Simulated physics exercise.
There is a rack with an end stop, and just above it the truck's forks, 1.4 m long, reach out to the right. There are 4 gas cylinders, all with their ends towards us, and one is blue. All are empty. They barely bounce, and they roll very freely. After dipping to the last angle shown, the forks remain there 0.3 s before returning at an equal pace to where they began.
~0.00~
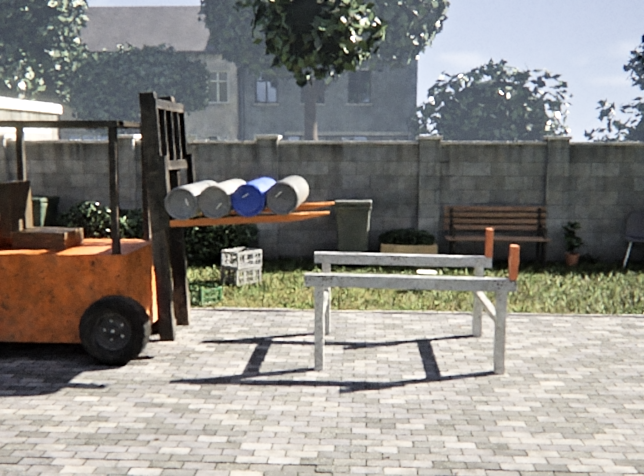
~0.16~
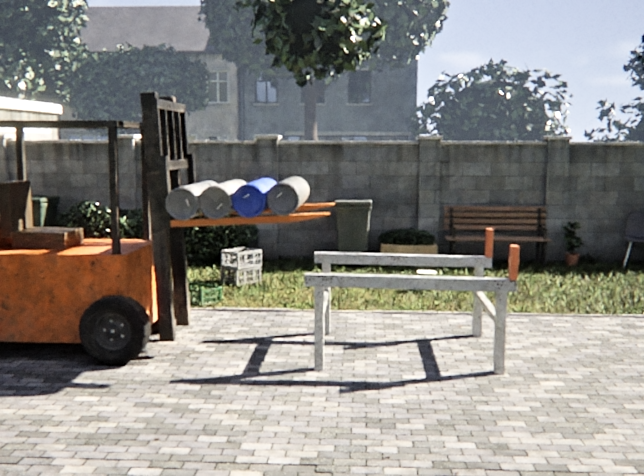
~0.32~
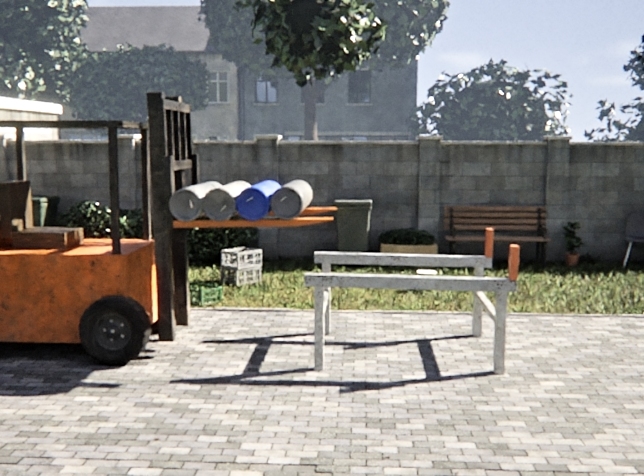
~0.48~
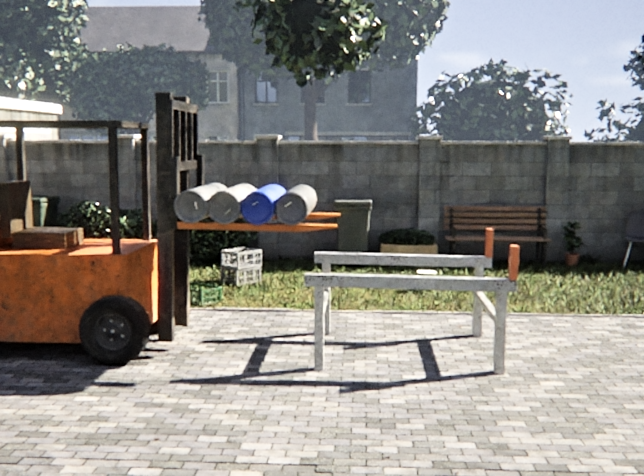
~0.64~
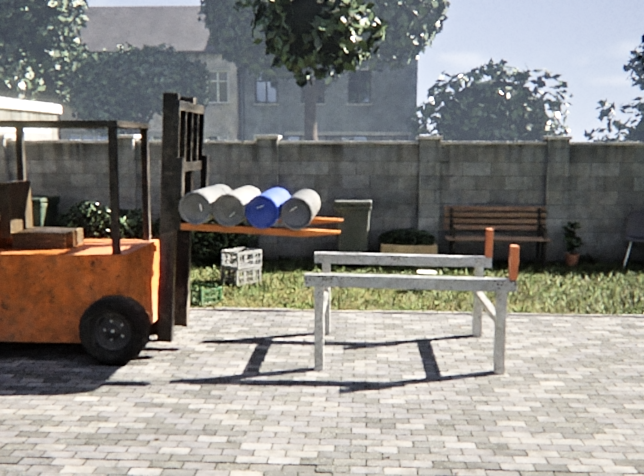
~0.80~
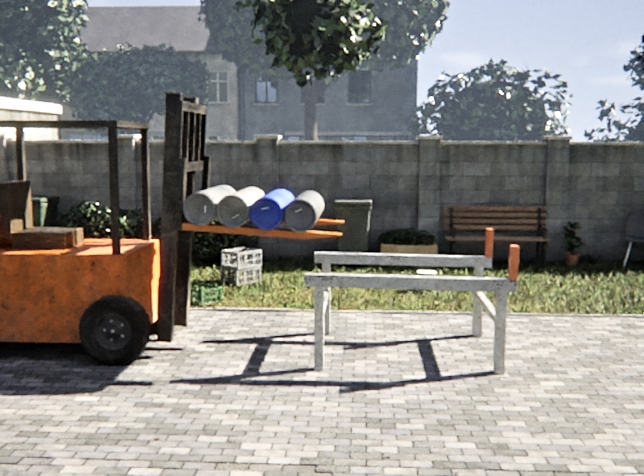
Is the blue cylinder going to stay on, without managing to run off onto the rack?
Yes, it stays on.
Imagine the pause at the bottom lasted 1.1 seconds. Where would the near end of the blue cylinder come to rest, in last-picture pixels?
It would finish close to (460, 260) in the last picture.
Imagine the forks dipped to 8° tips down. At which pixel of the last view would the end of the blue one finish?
I'd put it somewhere near (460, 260).
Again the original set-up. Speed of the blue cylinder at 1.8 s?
Its speed is roughly 0.2 m/s.
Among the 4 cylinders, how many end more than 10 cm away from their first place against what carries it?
The tally comes to 1.
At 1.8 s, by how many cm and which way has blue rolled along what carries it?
Shift of blue: 40, rightward.
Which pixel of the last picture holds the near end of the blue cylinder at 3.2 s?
Roughly at (298, 198) in the last picture.
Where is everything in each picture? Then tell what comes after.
In the first picture, blue (248, 200); forks 3° tips up; tips at (326, 213); 4 of the 4 lie directly on the forks.
In the second picture, blue (249, 201); forks 3° tips up.
In the third picture, blue (253, 204); forks 1° tips up.
In the fourth picture, blue (257, 208); forks 1° tips down; tips at (334, 226).
In the fifth picture, blue (262, 212); forks 3° tips down.
In the sixth picture, blue (266, 214); forks 4° tips down; tips at (338, 235).
By 1.8 s, blue is on the forks, 25 cm from the tips, rolling right; 1 gone from the forks.
By 3.2 s, as before, blue; 1 gone from the forks.
Finally (4.8 s), blue is on the forks, 65 cm from the tips; 1 gone from the forks.
